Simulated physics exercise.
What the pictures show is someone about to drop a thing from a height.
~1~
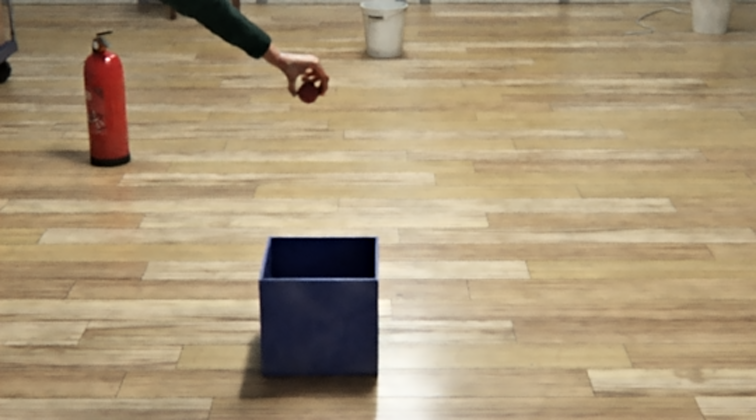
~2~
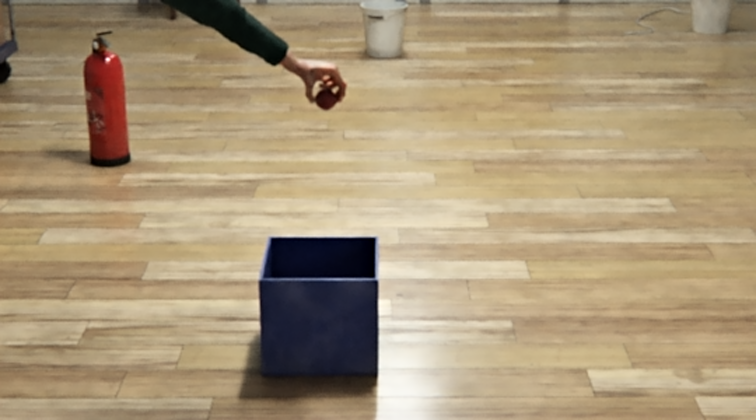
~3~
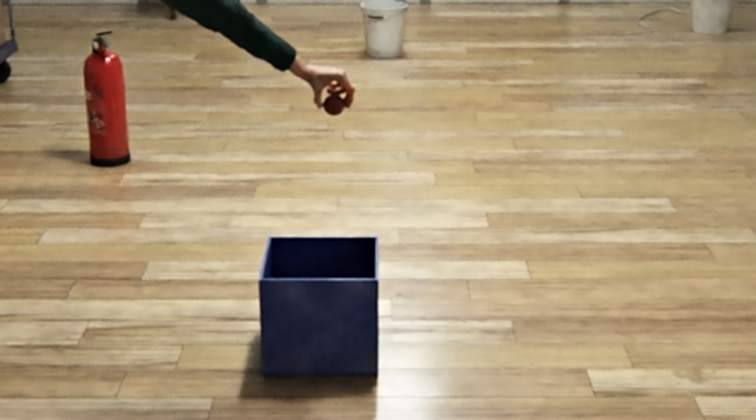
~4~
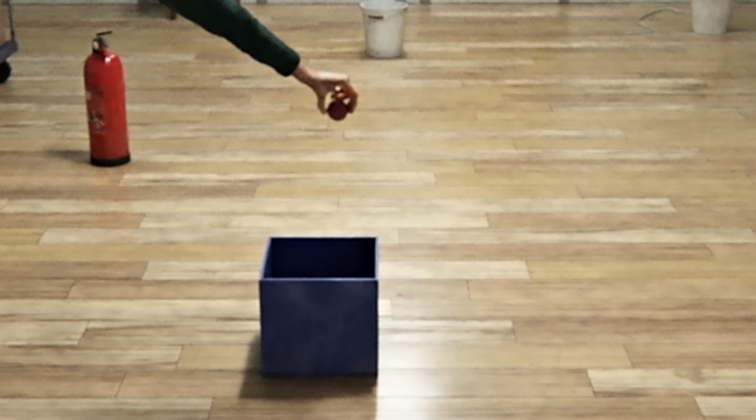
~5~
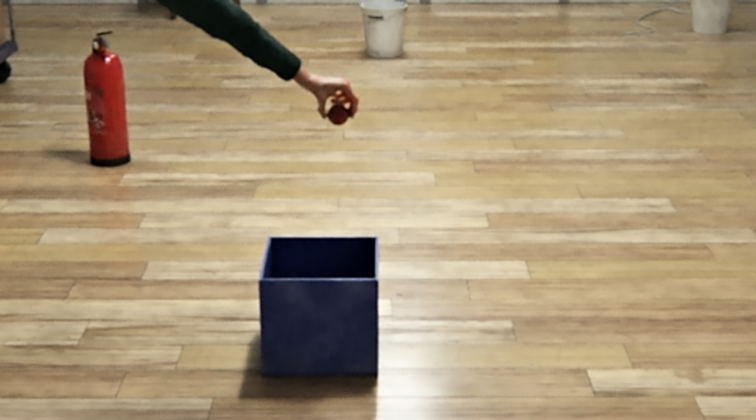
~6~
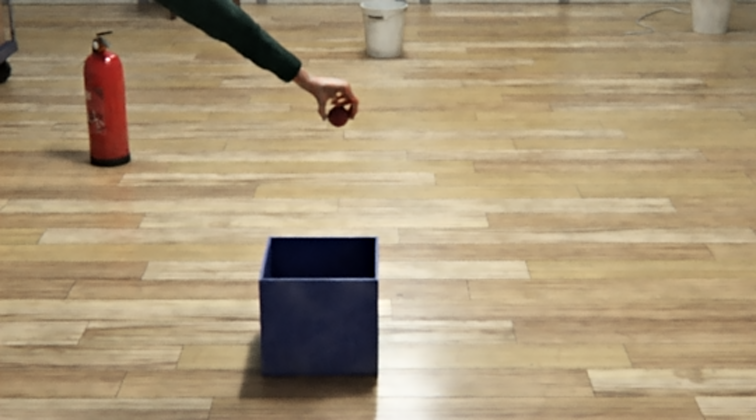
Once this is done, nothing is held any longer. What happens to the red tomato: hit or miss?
The red tomato? It drops in.
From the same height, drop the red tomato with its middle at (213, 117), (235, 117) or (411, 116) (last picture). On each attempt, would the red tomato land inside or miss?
Result log, red tomato: Winds up out / winds up out / winds up out.
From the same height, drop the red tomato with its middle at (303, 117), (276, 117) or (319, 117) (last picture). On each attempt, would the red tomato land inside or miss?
Try 1: It gets in. Try 2: It gets in. Try 3: It gets in.
Then, 0.24 s past the last view, red tomato in the air near (339, 193).
Finally, the red tomato drops into the container, near (341, 337).
